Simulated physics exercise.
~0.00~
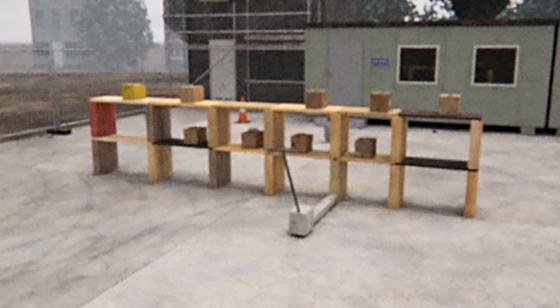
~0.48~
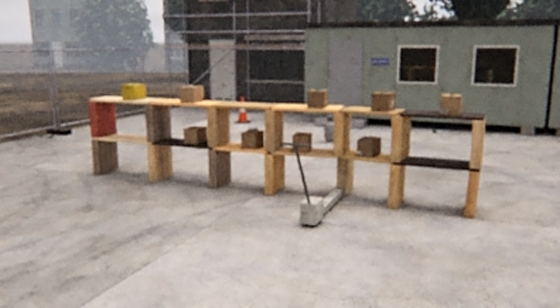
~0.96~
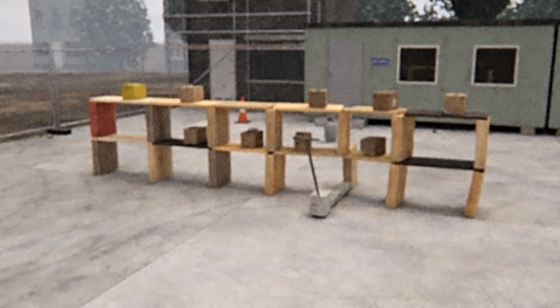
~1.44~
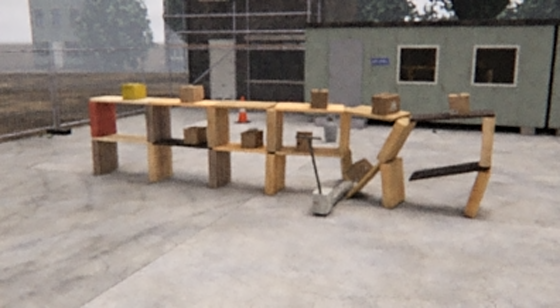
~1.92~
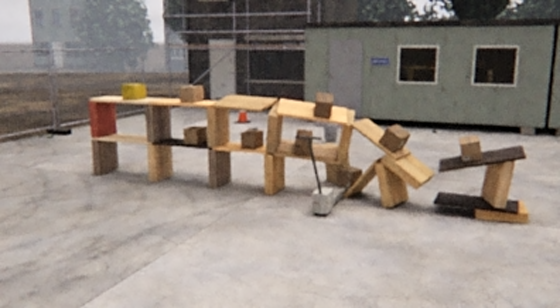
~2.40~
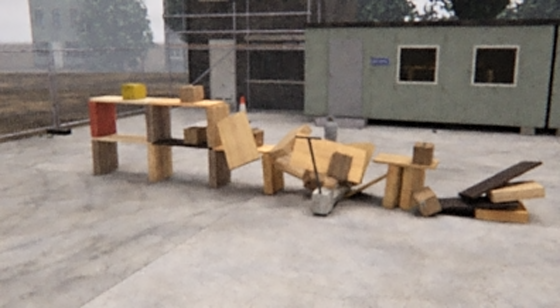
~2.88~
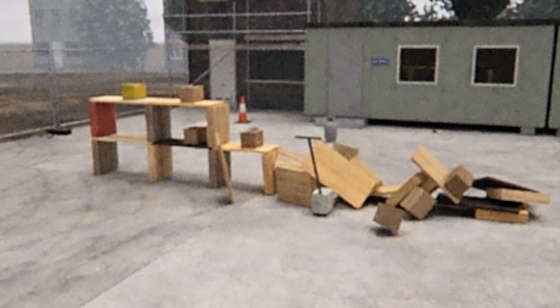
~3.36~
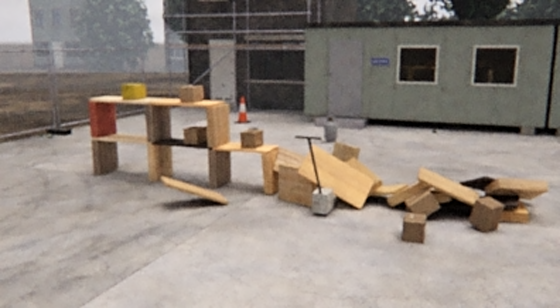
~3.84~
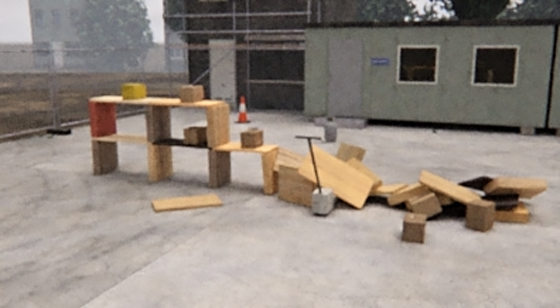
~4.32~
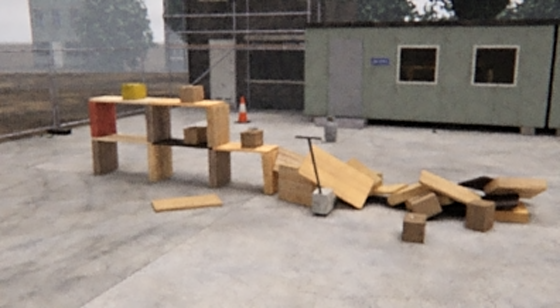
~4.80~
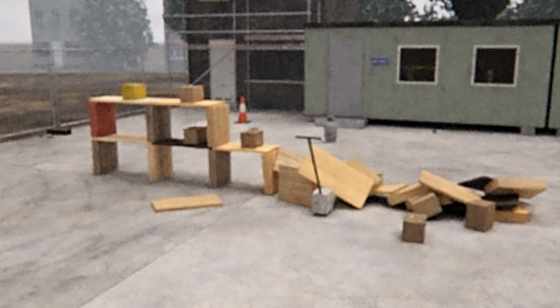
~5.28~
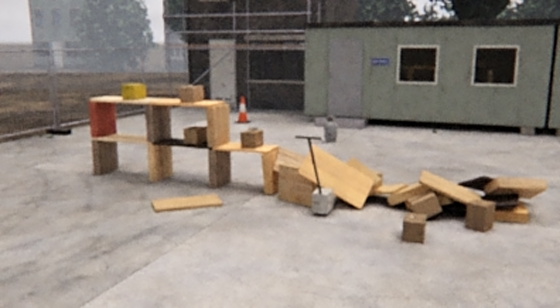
A low jack pushes into the timber shelving, collapsing its right side while the left stands.
